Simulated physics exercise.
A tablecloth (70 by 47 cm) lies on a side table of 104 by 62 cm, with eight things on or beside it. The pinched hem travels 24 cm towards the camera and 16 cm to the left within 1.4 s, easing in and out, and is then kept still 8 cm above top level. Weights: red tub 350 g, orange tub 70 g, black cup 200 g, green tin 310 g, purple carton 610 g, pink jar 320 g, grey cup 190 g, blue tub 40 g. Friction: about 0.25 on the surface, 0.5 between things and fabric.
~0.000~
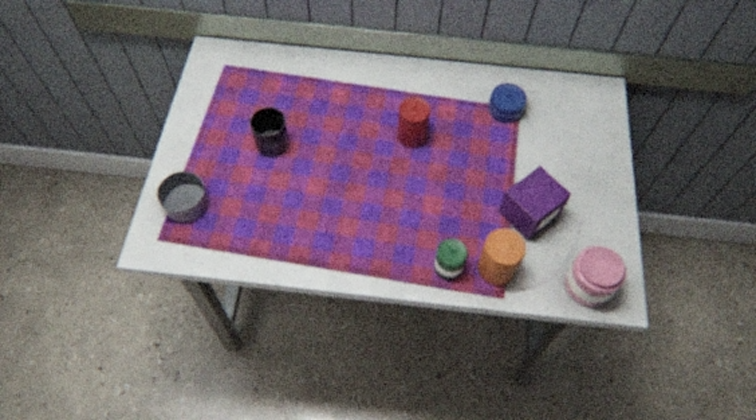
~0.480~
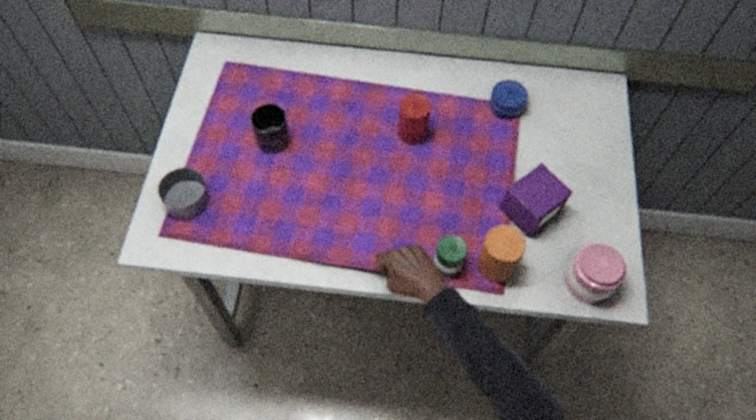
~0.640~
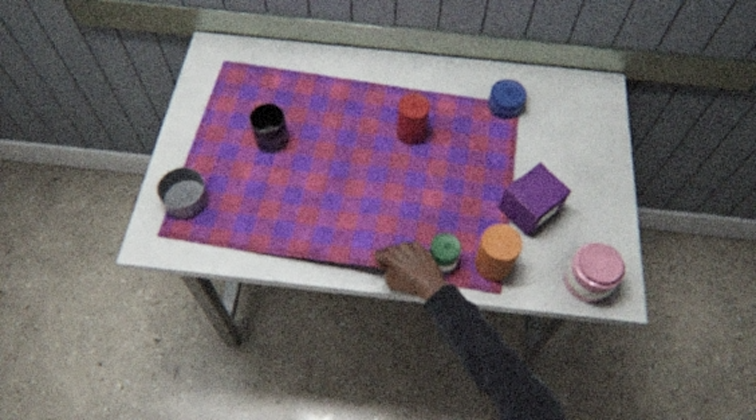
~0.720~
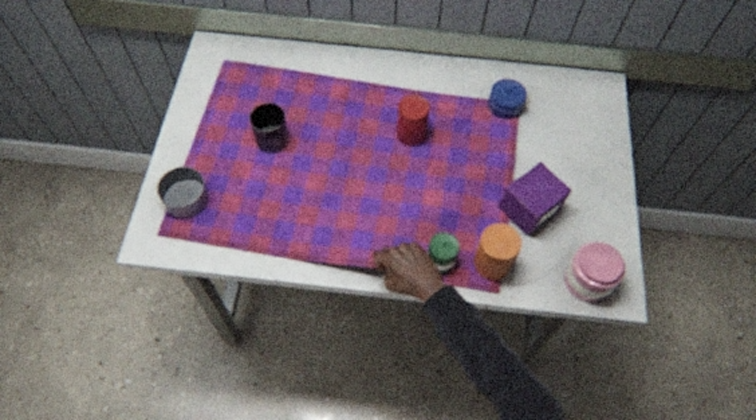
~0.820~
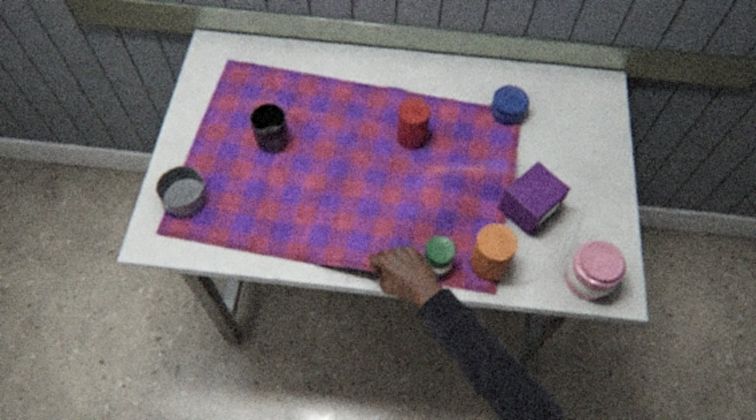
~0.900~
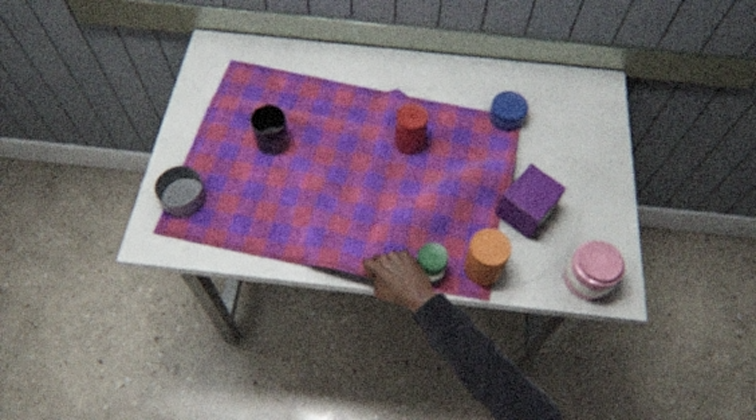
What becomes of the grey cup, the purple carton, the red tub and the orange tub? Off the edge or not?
The grey cup remains up there, the purple carton keeps to the top, the red tub stays on, the orange tub goes over the edge.
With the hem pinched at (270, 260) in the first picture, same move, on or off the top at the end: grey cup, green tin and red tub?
Then: Grey cup falls off, green tin falls off, red tub remains.
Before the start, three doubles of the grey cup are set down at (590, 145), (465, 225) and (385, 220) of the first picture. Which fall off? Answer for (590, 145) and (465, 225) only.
In that order: Stays up, drops off.
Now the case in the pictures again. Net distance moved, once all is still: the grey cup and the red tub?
About: Grey cup 6 cm, red tub 35 cm.
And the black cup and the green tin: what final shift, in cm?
Black cup 20 cm, green tin over the edge.
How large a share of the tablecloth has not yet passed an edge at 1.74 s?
About 70 per cent.
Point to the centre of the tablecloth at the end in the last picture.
Around (318, 265).
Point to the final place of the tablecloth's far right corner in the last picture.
Near (508, 271).
After 1.2 s, 95 % of the tablecloth is still over the top; red tub 11 cm off its start, orange tub 11 cm off its start, purple carton 3 cm off its start.
After 1.5 s, 80 % of the tablecloth is still over the top; orange tub over the edge, red tub 20 cm off its start, purple carton 3 cm off its start.
After 1.7 s, 70 % of the tablecloth is still over the top; orange tub over the edge, red tub 29 cm off its start at (381, 221), grey cup 4 cm off its start at (166, 198).
After 2.0 s, 60 % of the tablecloth is still over the top; orange tub over the edge, red tub 33 cm off its start, grey cup 5 cm off its start.
After 3.6 s, 60 % of the tablecloth is still over the top; orange tub over the edge, red tub 33 cm off its start at (376, 239), grey cup 5 cm off its start at (165, 205), purple carton 3 cm off its start at (535, 198).
